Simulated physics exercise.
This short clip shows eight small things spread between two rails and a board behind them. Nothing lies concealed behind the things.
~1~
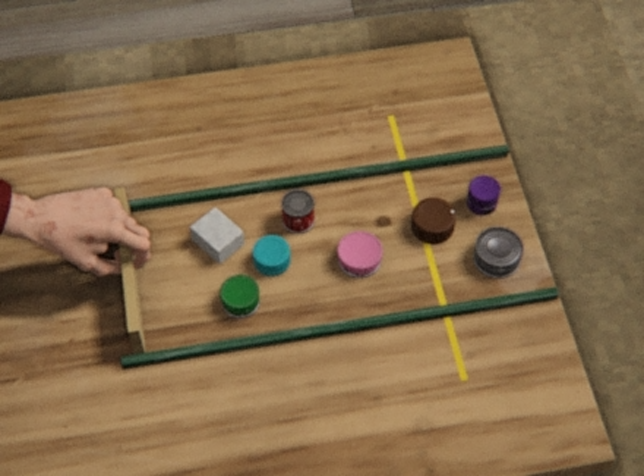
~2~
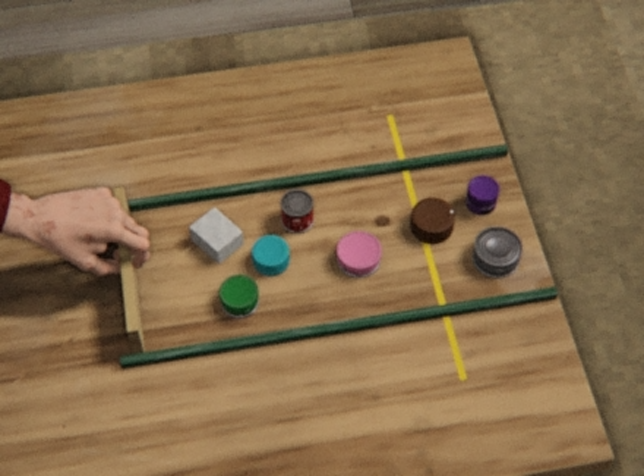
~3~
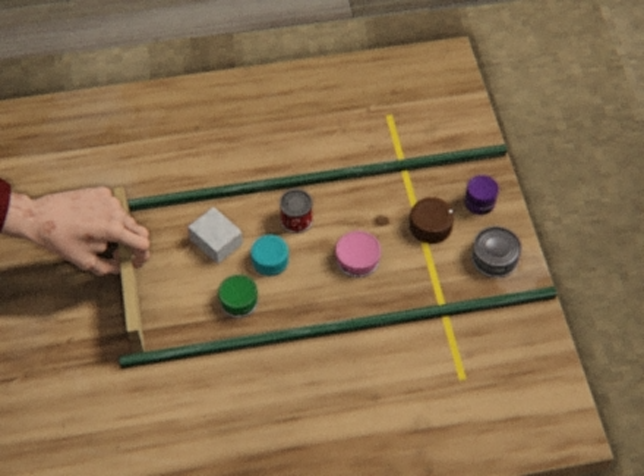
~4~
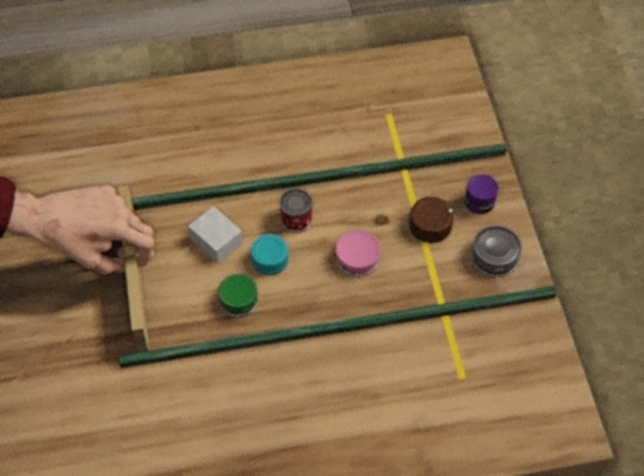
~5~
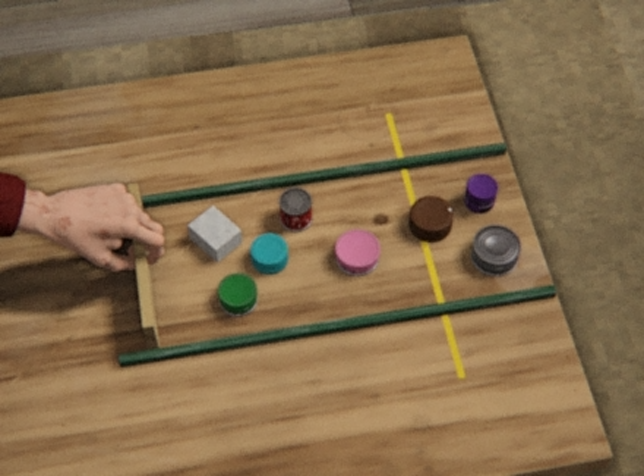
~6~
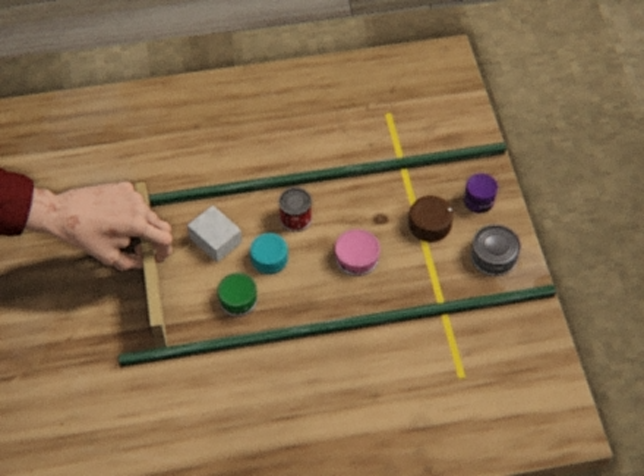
A hand slides a wooden board slightly right between two green rails toward eight small objects.
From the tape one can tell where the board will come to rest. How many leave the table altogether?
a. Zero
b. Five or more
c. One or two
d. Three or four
Zero.
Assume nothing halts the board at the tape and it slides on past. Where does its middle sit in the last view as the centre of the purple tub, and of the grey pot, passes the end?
The middle is at (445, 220) when it's the purple tub, and at (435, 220) when it's the grey pot.
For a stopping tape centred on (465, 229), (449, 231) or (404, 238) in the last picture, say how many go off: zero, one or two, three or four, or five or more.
So, one after another, I'd give 1 or 2; just one or two; none at all.
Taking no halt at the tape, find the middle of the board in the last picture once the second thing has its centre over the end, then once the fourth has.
At the first moment about (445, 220), at the next about (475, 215).
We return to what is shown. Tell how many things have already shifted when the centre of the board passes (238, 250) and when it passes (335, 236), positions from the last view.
First 3 and then 5.
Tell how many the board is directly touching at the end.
Number: 3.
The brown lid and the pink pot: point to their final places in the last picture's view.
First at (481, 210); second at (485, 247).
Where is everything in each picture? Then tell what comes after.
The first frame shows purple tub (483, 196); grey pot (498, 252); brown lid (433, 221); board (129, 270); tape (425, 238).
The second frame shows grey pot (497, 252); turquoise lid (271, 256).
The third frame shows brown lid (432, 221); red pot (296, 212).
The fourth frame shows purple tub (481, 195); white block (216, 235).
The fifth frame shows grey pot (496, 251); board (143, 265).
The sixth frame shows purple tub (481, 194); grey pot (496, 250); brown lid (431, 219); board (151, 264); tape (422, 236).
Early on, none off yet; purple tub at rest near (481, 194); grey pot at rest near (496, 250); brown lid at rest near (431, 219).
Finally, the number that fall off is zero.
